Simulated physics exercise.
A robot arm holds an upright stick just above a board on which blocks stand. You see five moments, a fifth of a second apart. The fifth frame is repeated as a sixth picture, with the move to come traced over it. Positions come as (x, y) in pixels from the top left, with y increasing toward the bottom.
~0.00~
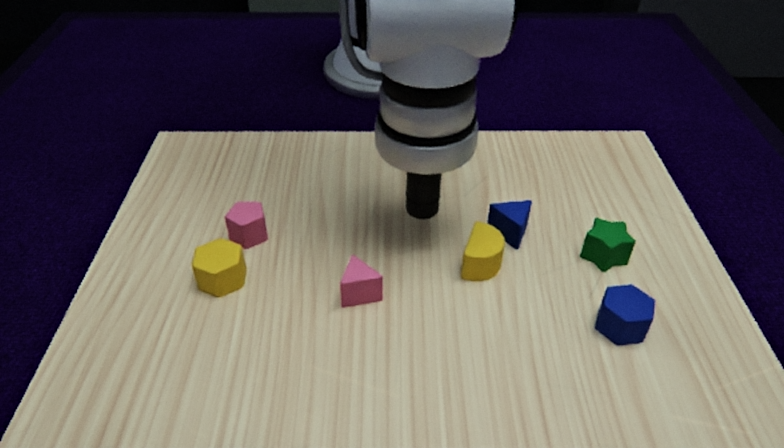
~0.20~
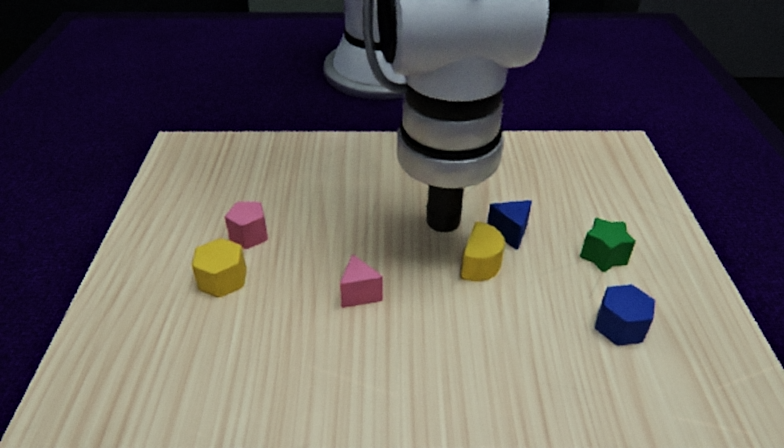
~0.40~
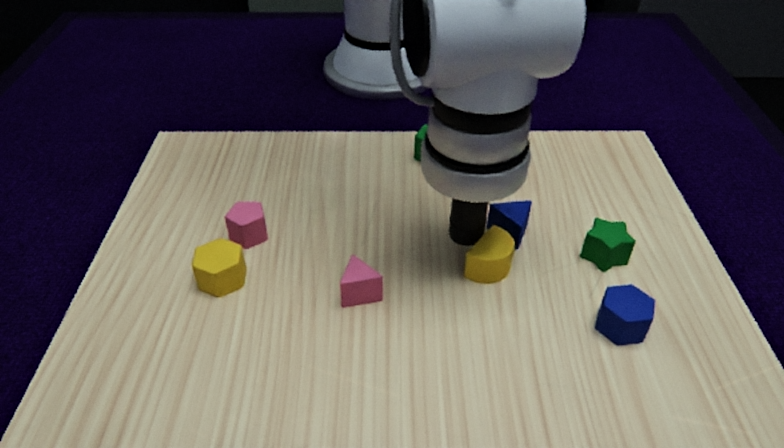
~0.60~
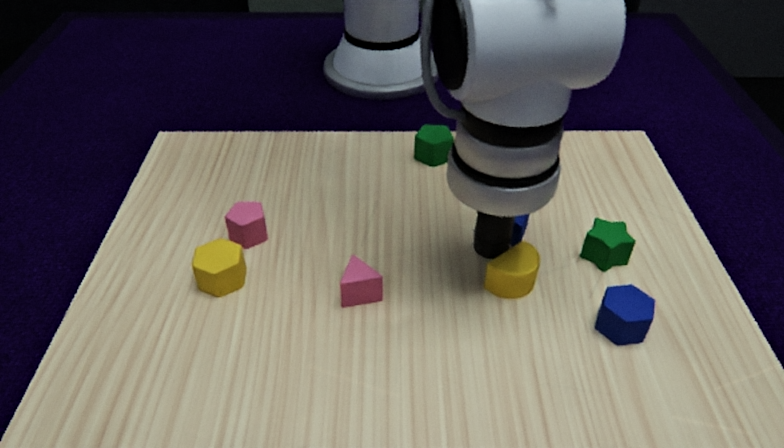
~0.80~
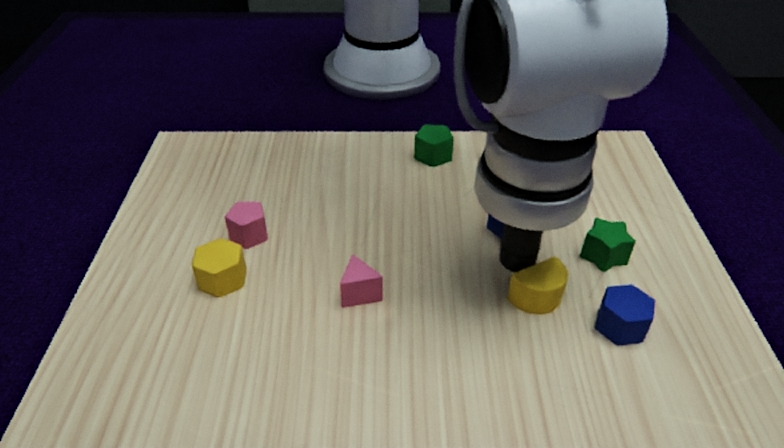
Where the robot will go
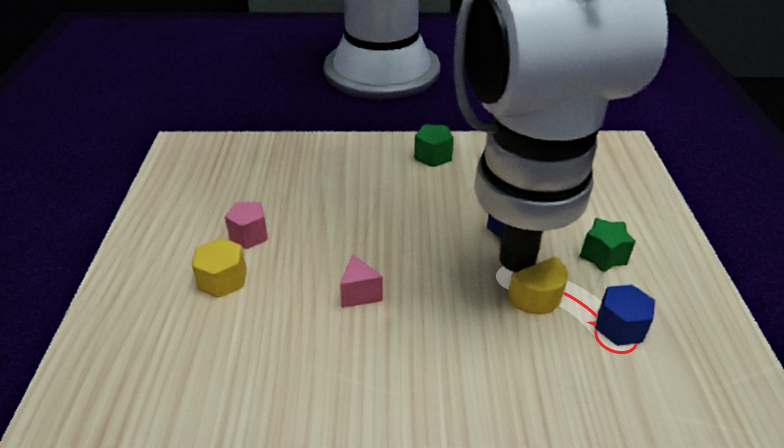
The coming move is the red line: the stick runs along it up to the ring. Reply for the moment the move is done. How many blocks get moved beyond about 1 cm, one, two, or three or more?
Total moved: Two.
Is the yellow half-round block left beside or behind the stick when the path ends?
Yes
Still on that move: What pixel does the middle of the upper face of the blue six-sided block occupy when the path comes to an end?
The point I'd pick in the picture is (673, 327).
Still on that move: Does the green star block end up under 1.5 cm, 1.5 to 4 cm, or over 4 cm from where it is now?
It shifts by less than 1.5 cm.
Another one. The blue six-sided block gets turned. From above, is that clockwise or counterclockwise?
Turns anticlockwise.
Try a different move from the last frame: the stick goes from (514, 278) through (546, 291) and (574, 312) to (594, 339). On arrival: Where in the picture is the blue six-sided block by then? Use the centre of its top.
Around pixel (656, 315).
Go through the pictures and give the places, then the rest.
The first picture shows stick tip (422, 210); block tops, blue triangle (515, 209); yellow half-round block (485, 240); green star block (611, 232); blue six-sided block (630, 302).
The second picture shows stick (443, 222); blocks unchanged.
The third picture shows stick (466, 235); yellow half-round block (494, 244).
The fourth picture shows stick (491, 248); yellow half-round block (518, 259).
The fifth picture shows stick (517, 261); blue triangle hidden; yellow half-round block (544, 274); green star block (611, 232); blue six-sided block (630, 302).
Path on the board, from (514, 278) via (552, 288) and (588, 308), ending at (616, 337).
On the path given first. One third of the way, stick (557, 272); yellow half-round block (572, 290), turned 30° clockwise.
Two thirds of the way, stick (593, 291); yellow half-round block (581, 309), turned 40° clockwise; blue six-sided block (638, 308), turned 20° anticlockwise.
At the end, stick (623, 320); blue triangle in place; yellow half-round block (589, 320), turned 85° clockwise; green star block in place; blue six-sided block (673, 327), turned 55° anticlockwise.
